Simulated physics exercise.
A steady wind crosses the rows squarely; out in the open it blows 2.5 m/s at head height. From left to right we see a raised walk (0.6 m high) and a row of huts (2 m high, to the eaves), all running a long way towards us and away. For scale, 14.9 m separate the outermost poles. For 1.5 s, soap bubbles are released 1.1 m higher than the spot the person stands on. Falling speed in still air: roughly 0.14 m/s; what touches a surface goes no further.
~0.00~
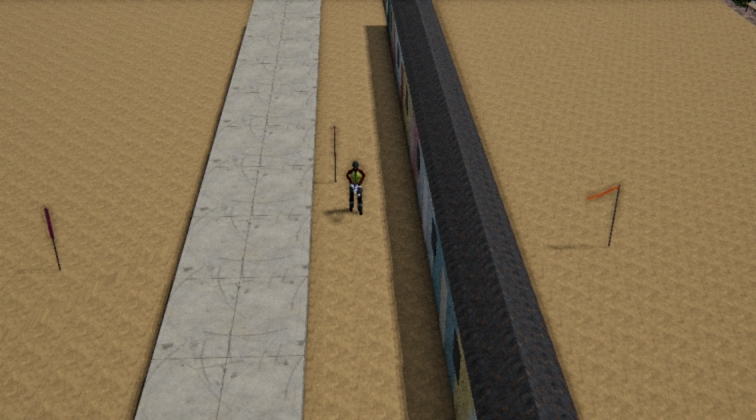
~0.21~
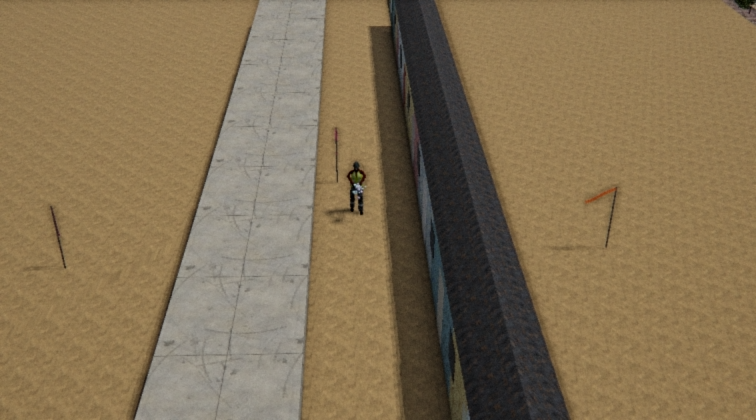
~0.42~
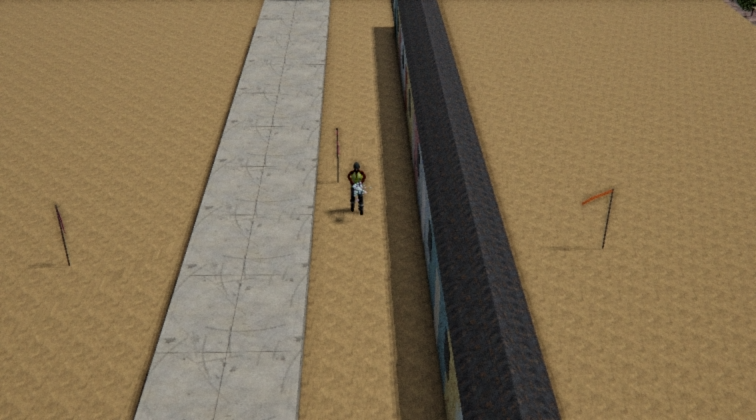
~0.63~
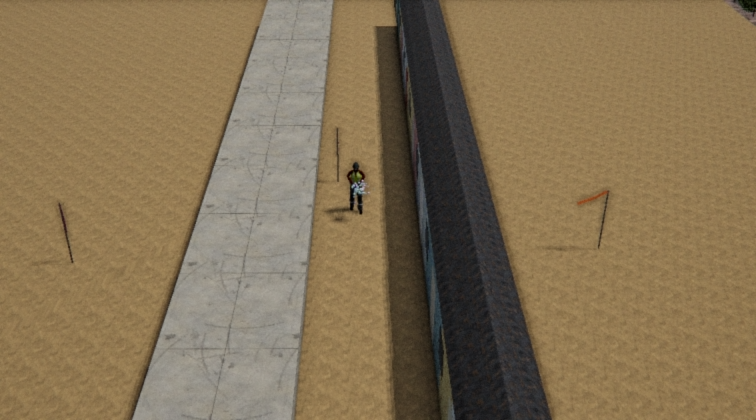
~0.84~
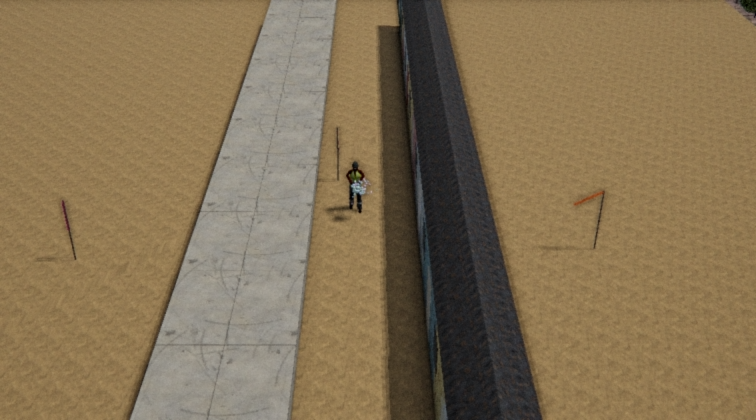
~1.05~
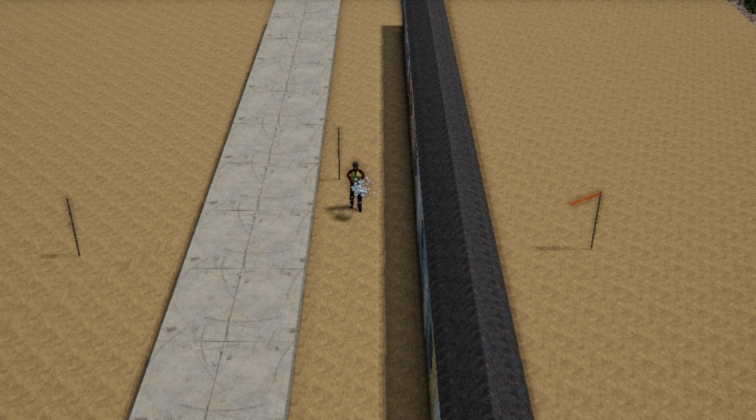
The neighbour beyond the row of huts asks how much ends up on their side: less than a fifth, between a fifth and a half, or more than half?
Beyond the row of huts at the end: Not even a fifth.
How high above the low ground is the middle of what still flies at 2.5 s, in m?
About 1.0 m.
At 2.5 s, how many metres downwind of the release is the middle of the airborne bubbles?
Roughly 0.5 m.
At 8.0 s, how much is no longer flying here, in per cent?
Near 40 %.
After 2.5 s, 100 % is in the air or yet to come; 0 % is beyond the row of huts; the middle of what still flies is 1.0 m above the low ground, near (368, 192).
After 4.0 s, 98 % is in the air or yet to come; 0 % is beyond the row of huts; the middle of what still flies is 0.9 m above the low ground, near (375, 195).
After 8.0 s, 61 % is in the air or yet to come; 0 % is beyond the row of huts; the middle of what still flies is 1.1 m above the low ground, near (388, 188).
After 20.0 s, 20 % is in the air or yet to come; 0 % is beyond the row of huts; the middle of what still flies is 1.8 m above the low ground, near (293, 166).
After 45.0 s, 3 % is in the air or yet to come; 0 % is beyond the row of huts.
